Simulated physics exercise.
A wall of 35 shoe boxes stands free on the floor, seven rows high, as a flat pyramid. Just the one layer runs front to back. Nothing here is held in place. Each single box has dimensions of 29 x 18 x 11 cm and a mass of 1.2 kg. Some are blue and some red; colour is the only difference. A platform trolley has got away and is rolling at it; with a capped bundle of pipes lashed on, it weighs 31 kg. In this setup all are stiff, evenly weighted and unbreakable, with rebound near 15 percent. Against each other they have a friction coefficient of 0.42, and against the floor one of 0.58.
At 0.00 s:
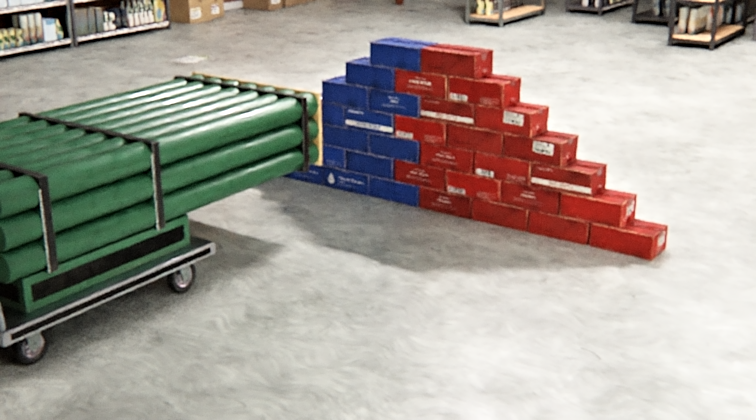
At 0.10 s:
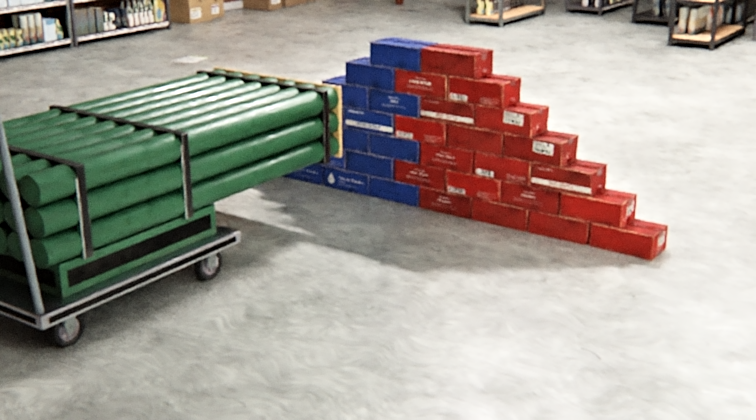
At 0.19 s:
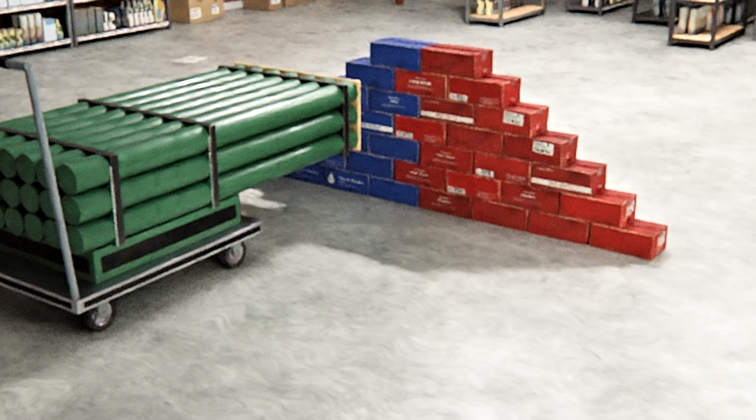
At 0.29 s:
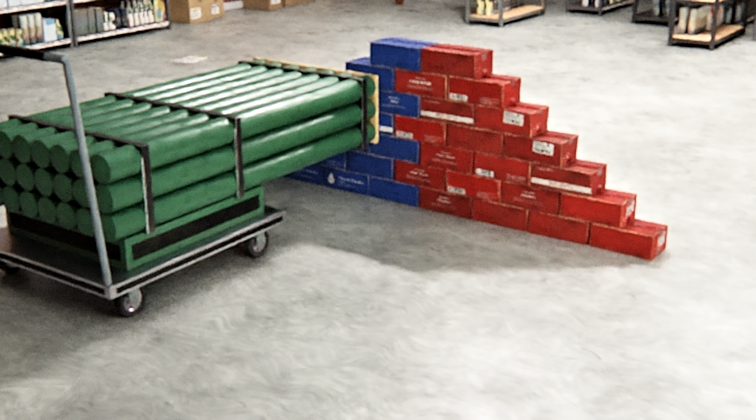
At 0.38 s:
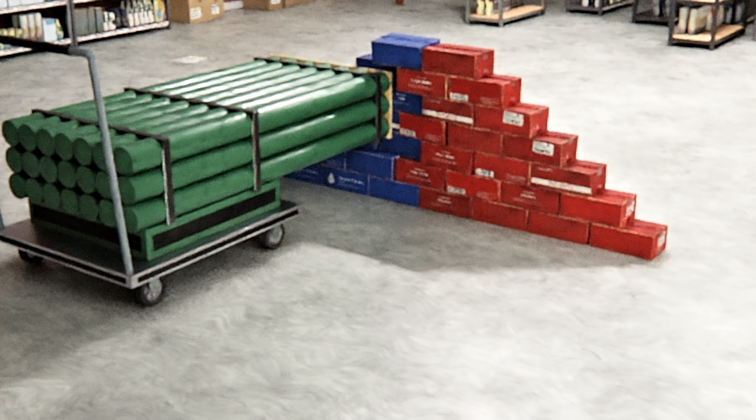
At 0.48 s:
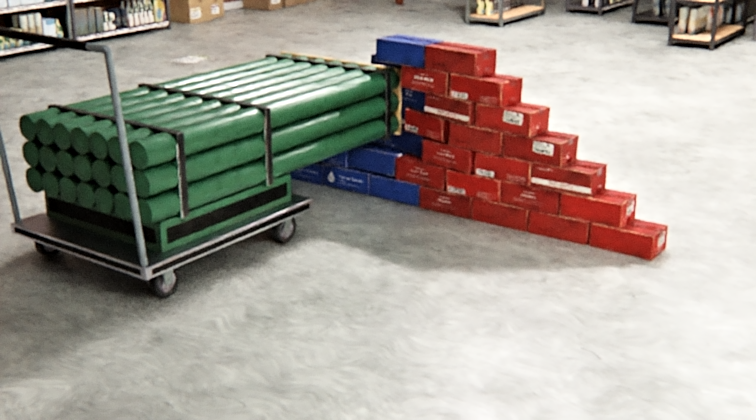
A flat trolley loaded with strapped green pipes rolled right toward a stepped wall of blue and red boxes, then its load pushed into the blue side, nudging the upper boxes slightly to the right.
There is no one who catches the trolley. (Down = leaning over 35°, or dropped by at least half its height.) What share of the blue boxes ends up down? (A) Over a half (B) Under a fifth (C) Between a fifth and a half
Over a half.
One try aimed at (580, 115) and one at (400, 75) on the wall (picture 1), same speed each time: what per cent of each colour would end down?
For red it's 60 then 20 per cent, for blue 10 then 20 per cent.
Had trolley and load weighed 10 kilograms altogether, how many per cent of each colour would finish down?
Colour by colour that makes red 0, blue 0 percent.
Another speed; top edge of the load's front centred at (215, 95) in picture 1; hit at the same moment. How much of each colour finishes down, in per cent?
Red 30%, blue 80%.
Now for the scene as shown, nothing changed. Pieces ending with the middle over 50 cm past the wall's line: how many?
About 10 pieces.
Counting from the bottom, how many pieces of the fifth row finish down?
The answer for that row is 3.
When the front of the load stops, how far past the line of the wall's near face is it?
Offset past line: Approx. 90 cm.
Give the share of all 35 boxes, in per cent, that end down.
Something close to 45 percent of them.
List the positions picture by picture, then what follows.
In the first picture (we follow the side turned to the camera), load (313, 117) 49 cm short of the wall; top blue box (394, 57); top red box (447, 64); no piece has moved.
The second picture shows load (334, 111) 34 cm short of the wall; top blue box (394, 57).
The third picture shows load (353, 104) 19 cm short of the wall; top blue box (394, 57).
The fourth picture shows load (371, 98) 39 mm short of the wall; top blue box (394, 57).
The fifth picture shows load (385, 94) 8 cm into the wall's line; top blue box (396, 56) tipped 5°; 11 stirred so far.
The sixth picture shows load (395, 91) 17 cm into the wall's line; top blue box (400, 53) displaced 57 mm; top red box (450, 61) displaced 27 mm; 17 stirred so far.
Around 0.72 s, load 35 cm past the wall's line, still rolling; 6 of the 16 blue boxes down (6 of 35 in all colours); top blue box tipped 23°; top red box tipped 23°.
Around 1.14 s, load 65 cm past the wall's line, still rolling; 10 of the 16 blue boxes down (15 of 35 in all colours); top blue box on its side; top red box tipped 70°, 57 cm lower.
Finally (2.6 s), load 91 cm past the wall's line, stopped; 11 of the 16 blue boxes down (16 of 35 in all colours); top blue box upside down; top red box upside down. That is 69 per cent. Seen by the last camera, middles, top blue box near (575, 133), top red box near (600, 171).
